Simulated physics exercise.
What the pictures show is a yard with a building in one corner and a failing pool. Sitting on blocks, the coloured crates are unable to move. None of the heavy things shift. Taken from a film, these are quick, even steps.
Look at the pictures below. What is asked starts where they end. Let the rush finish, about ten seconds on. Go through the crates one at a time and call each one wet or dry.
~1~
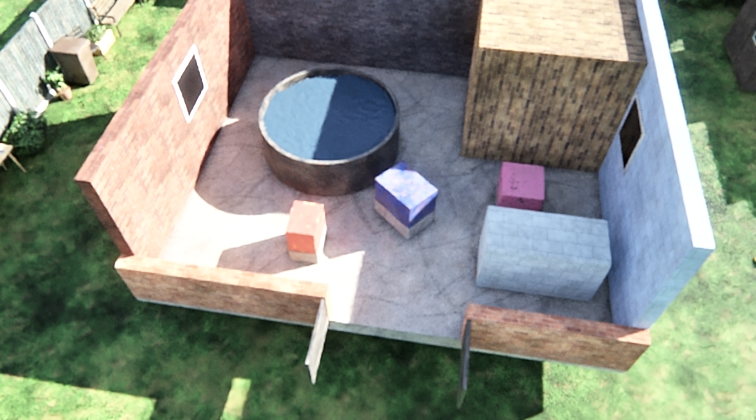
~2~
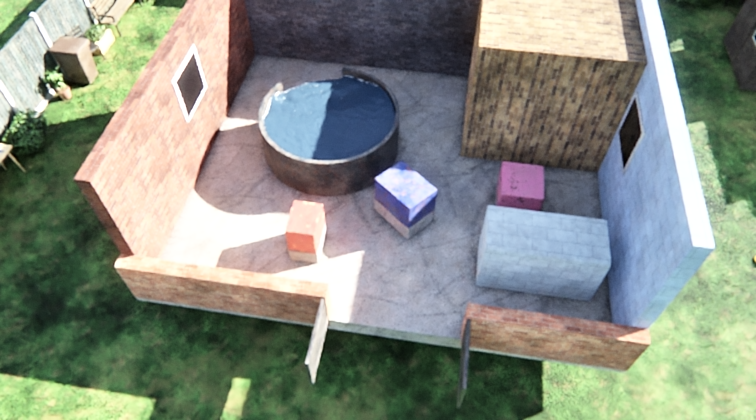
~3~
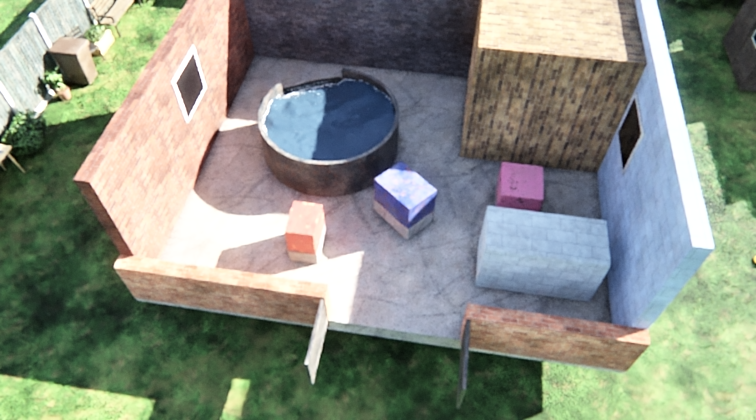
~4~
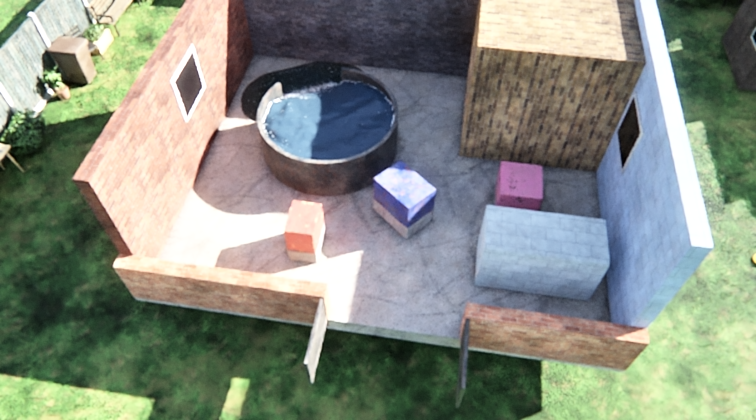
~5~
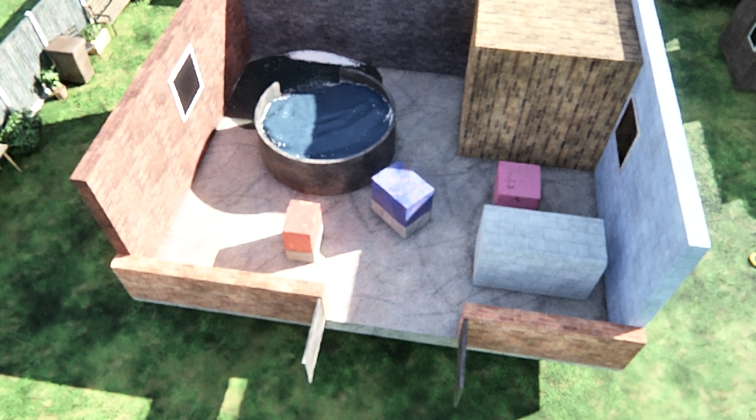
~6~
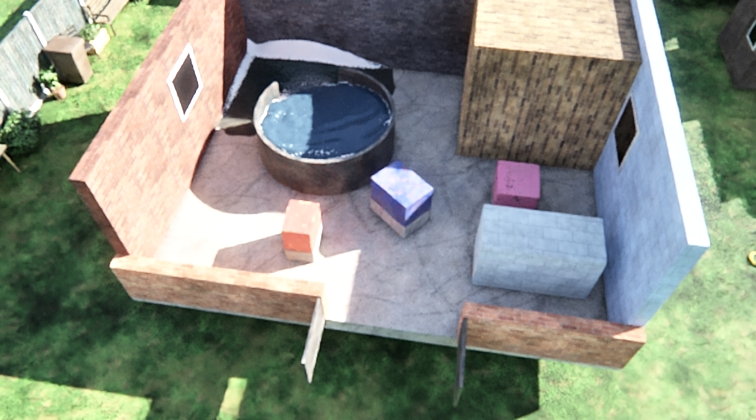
The pink crate is wet. The blue crate is dry. The red crate is dry.
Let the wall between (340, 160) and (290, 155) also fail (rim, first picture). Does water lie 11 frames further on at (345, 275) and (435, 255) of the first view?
Going point by point, the first is waterlogged and the second is waterlogged.
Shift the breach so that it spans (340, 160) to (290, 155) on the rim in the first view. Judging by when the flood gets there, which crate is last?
Last in line is the one in pink.
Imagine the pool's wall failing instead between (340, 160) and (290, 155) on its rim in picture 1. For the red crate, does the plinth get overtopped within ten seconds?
As far as I can tell, the red one is overrun.
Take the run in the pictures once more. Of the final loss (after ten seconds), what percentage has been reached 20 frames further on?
Around 0 percent.
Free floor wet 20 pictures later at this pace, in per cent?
Roughly 55 percent, I reckon.
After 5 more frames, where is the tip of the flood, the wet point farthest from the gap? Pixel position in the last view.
Farthest reach: About (454, 79).
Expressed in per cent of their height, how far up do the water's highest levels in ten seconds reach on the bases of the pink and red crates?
Roughly 130 and 60 per cent respectively.
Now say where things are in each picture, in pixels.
The first picture shows the round tank at (330, 115) is whole and still.
In the second picture, water pours out on the round tank's far side and has run to a hidden place.
In the third picture, water pours out on the round tank's far side and has run to a hidden place.
In the fourth picture, water pours out on the round tank's far side and has run to (255, 84).
In the fifth picture, water pours out on the round tank's far side and has run to (246, 68).
In the sixth picture, water pours out on the round tank's far side and has run to (251, 55).
A moment on, water covers 15 % of the floor; the pink crate not reached, the blue crate not reached, the red crate not reached.
Next, water covers 30 % of the floor; the pink crate not reached, the blue crate not reached, the red crate not reached.
Then, water covers 55 % of the floor; the pink crate not reached, the blue crate water round its plinth, the red crate water round its plinth.
Later, water covers 90 % of the floor; the pink crate water round its plinth, the blue crate water round its plinth, the red crate water round its plinth.
In the end, water covers 100 % of the floor; the pink crate was topped, the blue crate stayed above the water, the red crate stayed above the water.
